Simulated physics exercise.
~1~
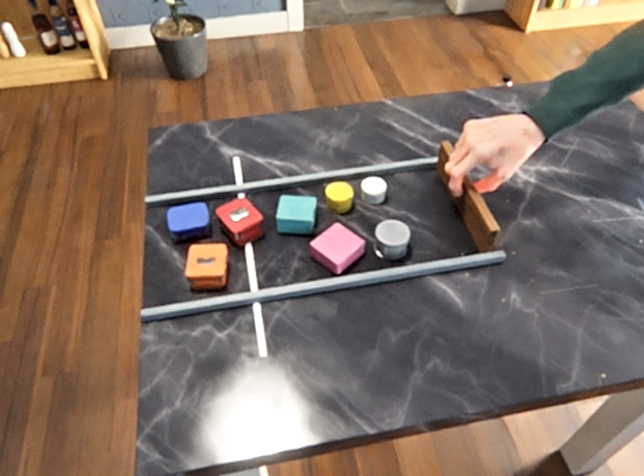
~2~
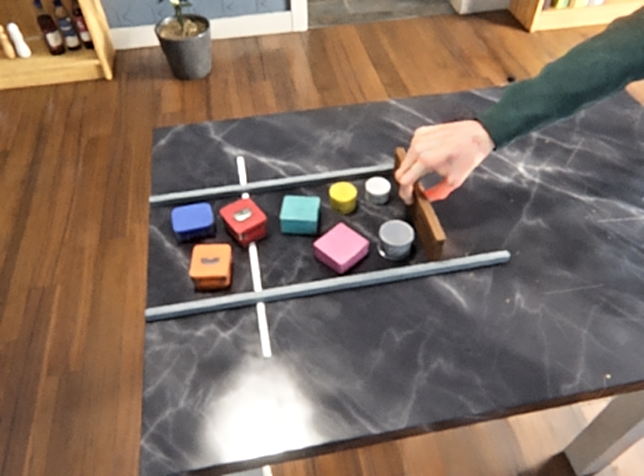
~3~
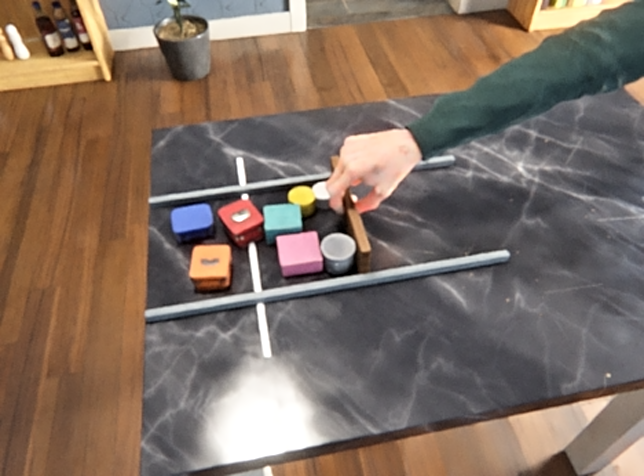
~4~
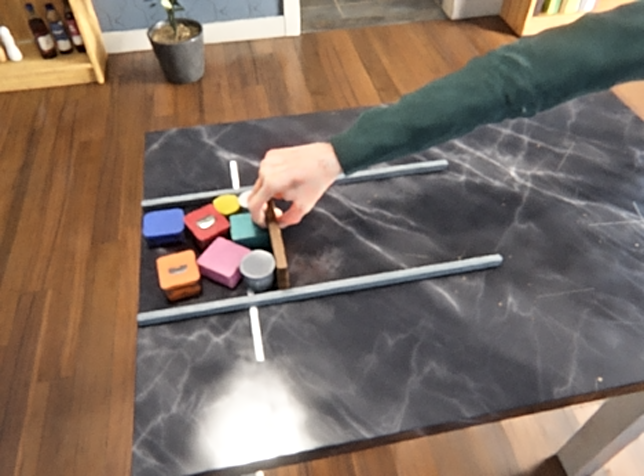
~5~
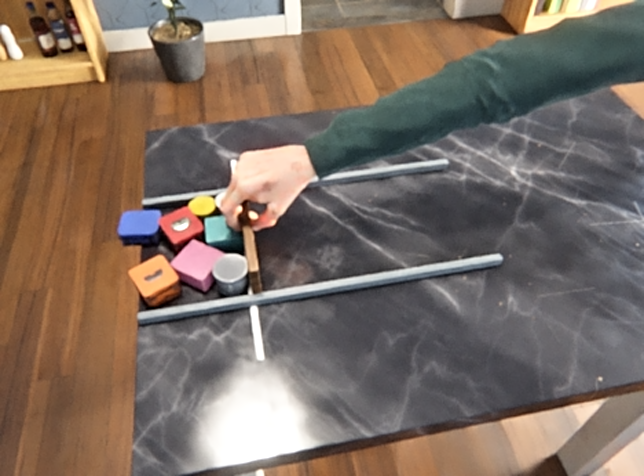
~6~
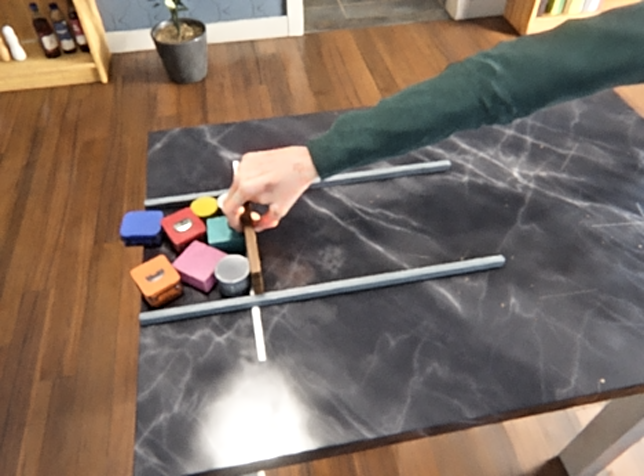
The clip shows a hand sliding an upright wooden board leftward between two rails on a dark marbled table, gathering small colourful blocks and round tubs and pushing them toward the left edge. The board stops at the white tape, with every item still on the table.
